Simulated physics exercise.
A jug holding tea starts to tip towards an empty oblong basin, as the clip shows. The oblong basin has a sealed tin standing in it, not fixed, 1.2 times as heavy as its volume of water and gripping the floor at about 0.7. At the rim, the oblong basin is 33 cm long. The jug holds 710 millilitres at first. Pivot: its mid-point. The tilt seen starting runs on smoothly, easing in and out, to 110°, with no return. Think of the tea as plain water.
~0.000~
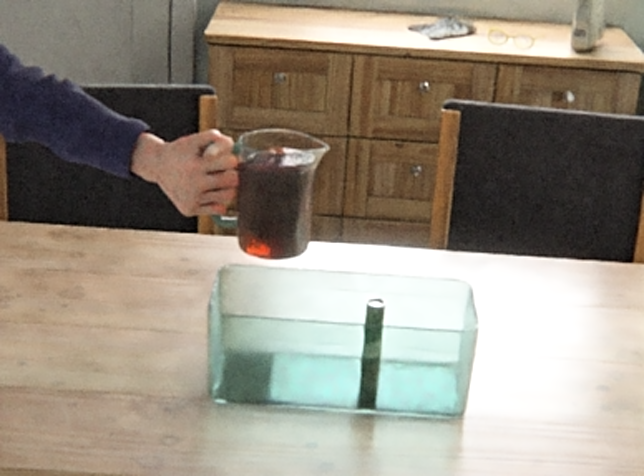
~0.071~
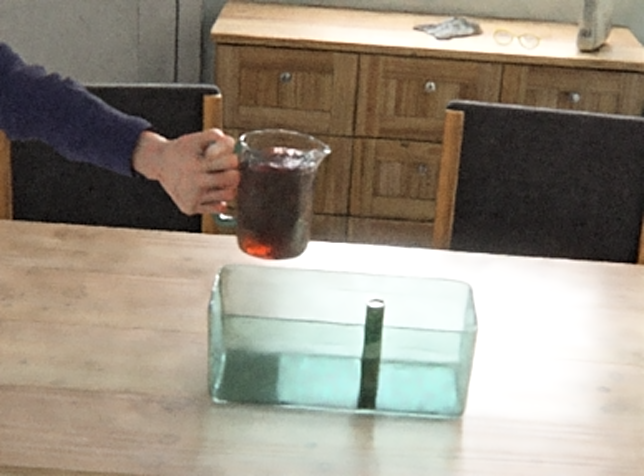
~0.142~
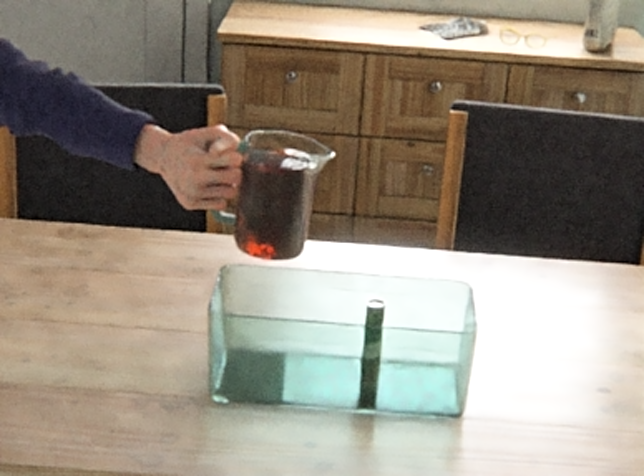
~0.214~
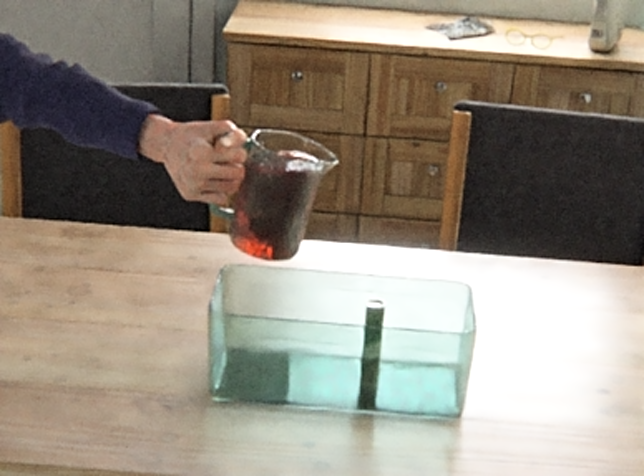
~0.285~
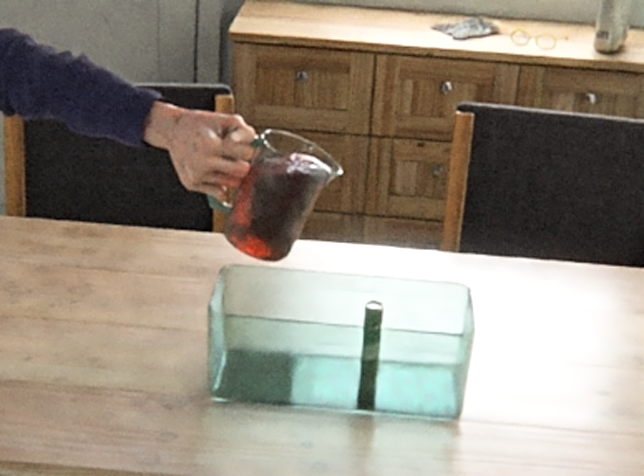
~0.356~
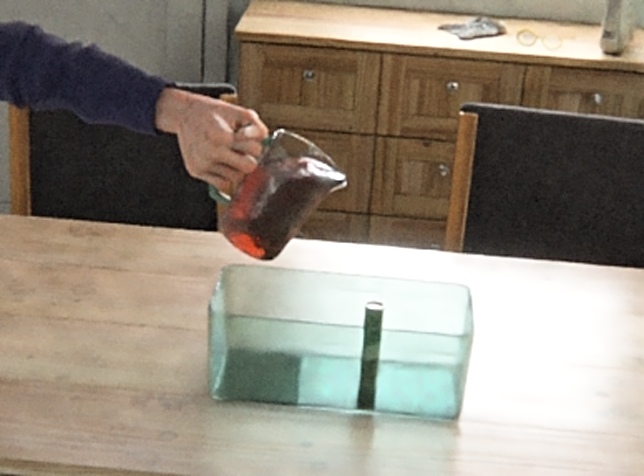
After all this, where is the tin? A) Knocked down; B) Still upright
(A) Knocked down.
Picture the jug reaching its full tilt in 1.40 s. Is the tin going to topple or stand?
Then the tin tumbles.
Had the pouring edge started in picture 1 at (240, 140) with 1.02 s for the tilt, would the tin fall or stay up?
Then it keeps standing.
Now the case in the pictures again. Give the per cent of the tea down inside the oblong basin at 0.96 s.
The share is close to 66 percent.
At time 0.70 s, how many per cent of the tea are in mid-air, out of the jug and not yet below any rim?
Around 18 in a hundred.
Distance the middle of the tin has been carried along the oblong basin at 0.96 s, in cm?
Around 0 cm.
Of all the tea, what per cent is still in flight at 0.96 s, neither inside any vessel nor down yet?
Something like 16 per cent of the total.
Then, 0.70 s in, the tilt is 86° and 70 per cent is still to pour; the tin stands where it began.
Then, 0.96 s in, the tilt is 109° and 19 per cent is still to pour; the tin stands where it began.
Then, 1.23 s in, the tilt is 110° and 1 per cent is still to pour; the tin lies on its side.
Then, 1.52 s in, the tilt is 110° and 0 per cent is still to pour; the tin lies on its side.
Finally, the tin lies on its side.
